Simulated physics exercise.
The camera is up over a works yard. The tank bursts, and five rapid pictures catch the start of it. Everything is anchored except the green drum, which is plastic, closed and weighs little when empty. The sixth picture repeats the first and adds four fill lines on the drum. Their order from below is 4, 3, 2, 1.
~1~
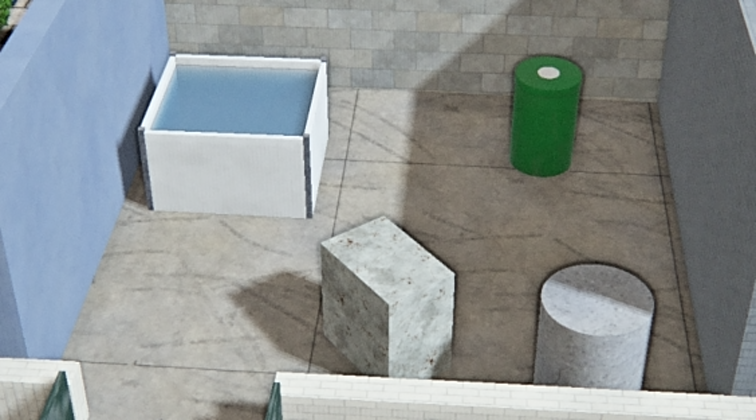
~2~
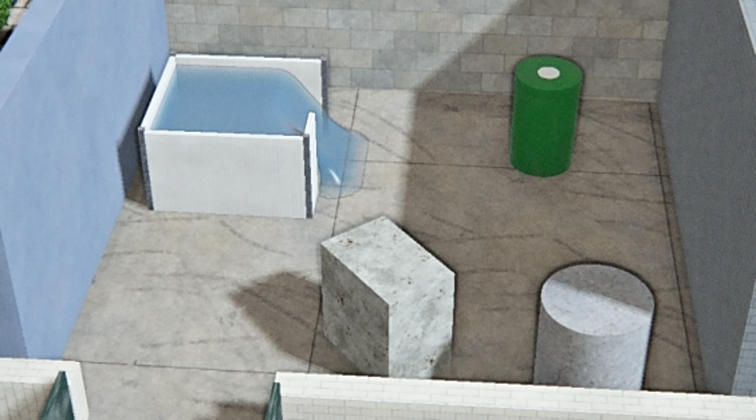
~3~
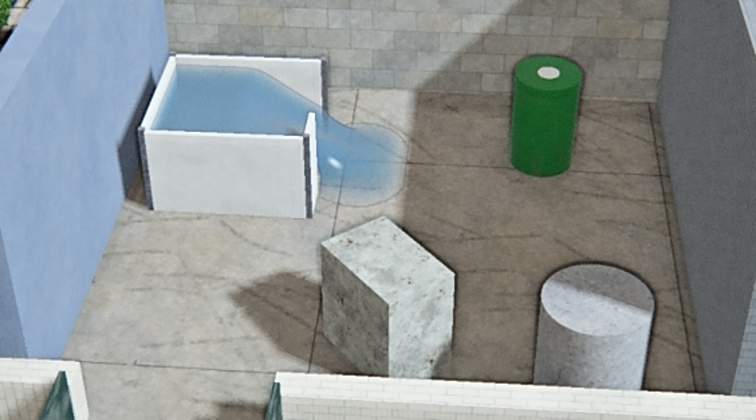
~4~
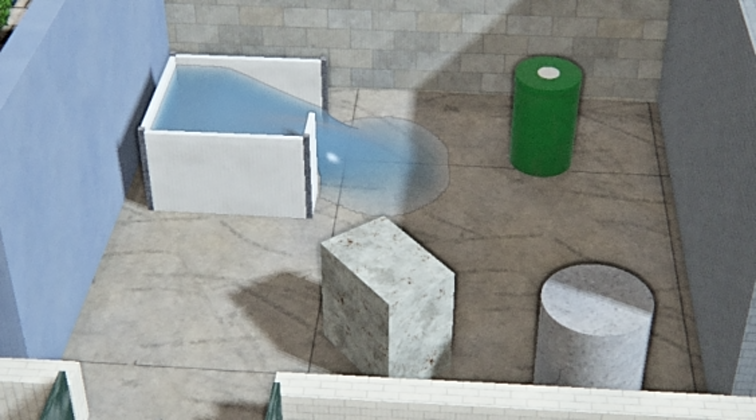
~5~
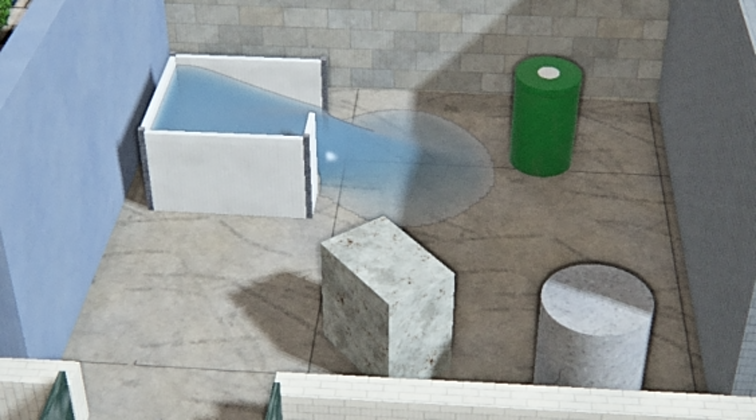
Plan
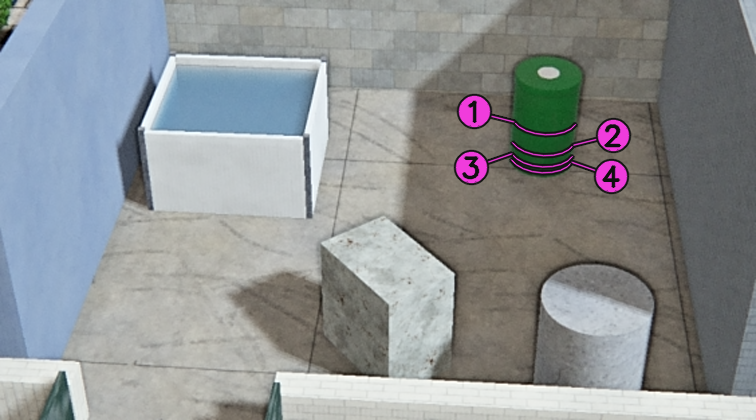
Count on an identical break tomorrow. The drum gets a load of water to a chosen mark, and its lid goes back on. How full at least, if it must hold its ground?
1 will do.
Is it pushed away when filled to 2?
Yes, it does.
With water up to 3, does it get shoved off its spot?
Yes.
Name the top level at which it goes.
It is 2.
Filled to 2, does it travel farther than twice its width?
No.
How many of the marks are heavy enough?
One of the four.
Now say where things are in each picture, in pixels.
Lid of the green drum at (548, 73); tank full, its middle at (237, 102); open gate at (178, 372).
Water covers 2 % of the ground and is seen nearest the drum at (359, 144).
Water covers 4 % of the ground and is seen nearest the drum at (399, 147).
Water covers 7 % of the ground and is seen nearest the drum at (439, 148).
Lid of the green drum at (548, 73); water covers 11 % of the ground and is seen nearest the drum at (479, 153).
On the marked copy, 1 at (545, 134); 2 at (543, 155); 3 at (542, 166); 4 at (542, 172); from the bottom up 4, 3, 2, 1.
Choosing 1, it does not move.
Choosing 2, it is pushed about its own width away.
Choosing 3, it is pushed about 3 times its own width away.
Choosing 4, it is pushed about twice its own width away.
